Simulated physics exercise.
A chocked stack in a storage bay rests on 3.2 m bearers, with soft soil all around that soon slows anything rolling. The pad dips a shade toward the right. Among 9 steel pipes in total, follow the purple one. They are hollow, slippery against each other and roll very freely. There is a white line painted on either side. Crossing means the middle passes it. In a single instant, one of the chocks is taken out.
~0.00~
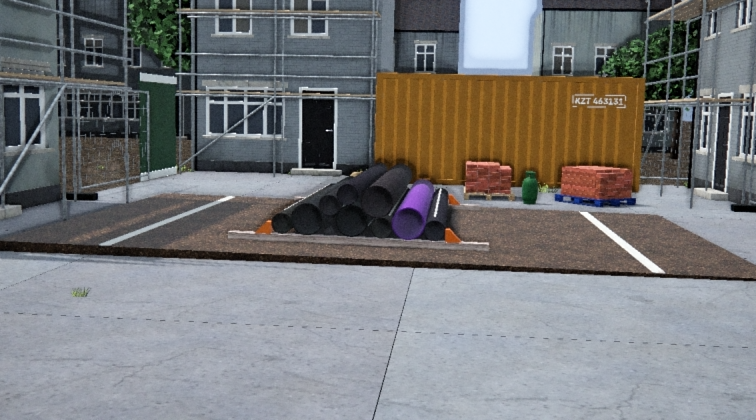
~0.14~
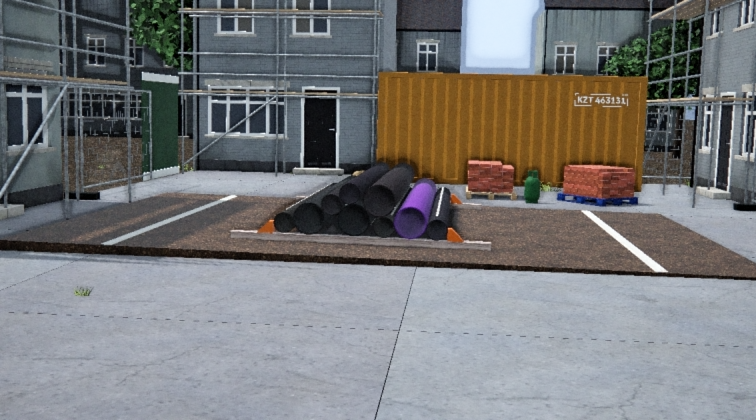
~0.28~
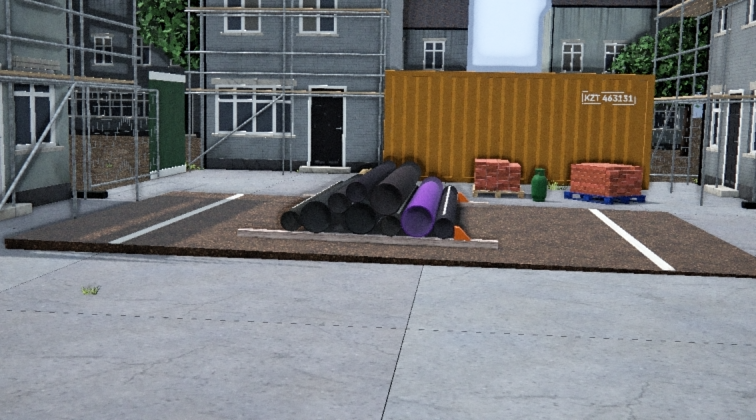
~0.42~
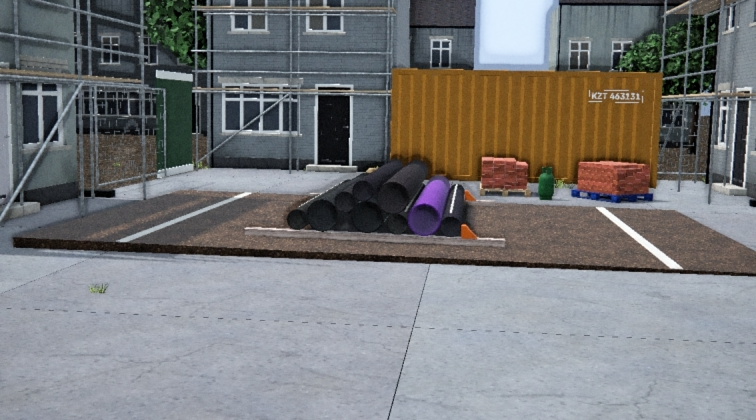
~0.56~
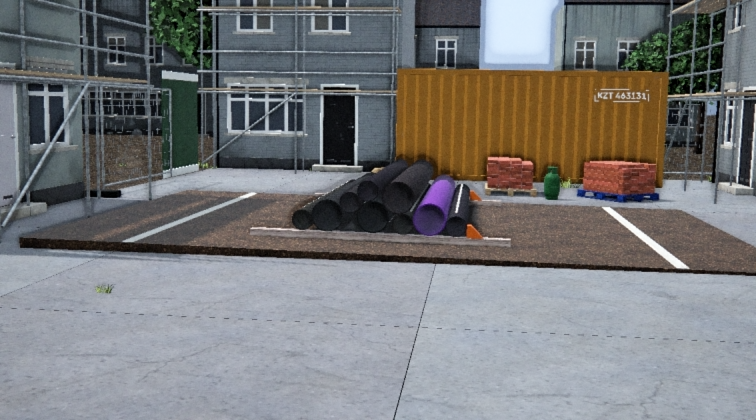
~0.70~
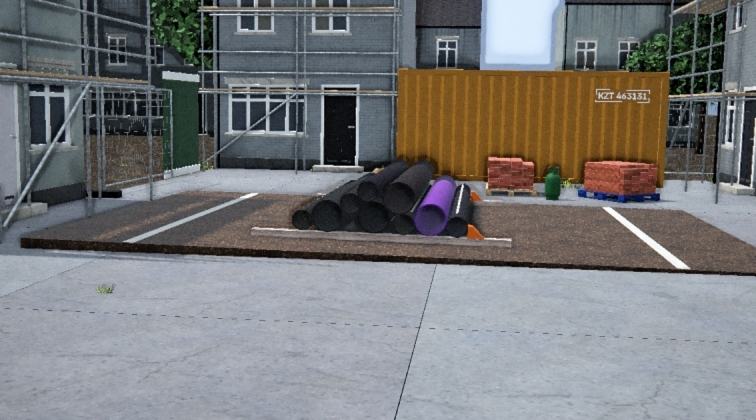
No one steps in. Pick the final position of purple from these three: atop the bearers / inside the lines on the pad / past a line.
Final position: Atop the bearers.
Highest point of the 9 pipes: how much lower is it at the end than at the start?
Some 25 centimetres.
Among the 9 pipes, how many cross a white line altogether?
Exactly 0 of the lot.
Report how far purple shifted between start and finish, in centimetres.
The purple one shifted 0.
By 1.0 s, purple is on the bearers, 100 cm from the bearers' right end; 0 of 9 have crossed.
Finally (5.8 s), purple is on the bearers, 100 cm from the bearers' right end; 0 of 9 have crossed.
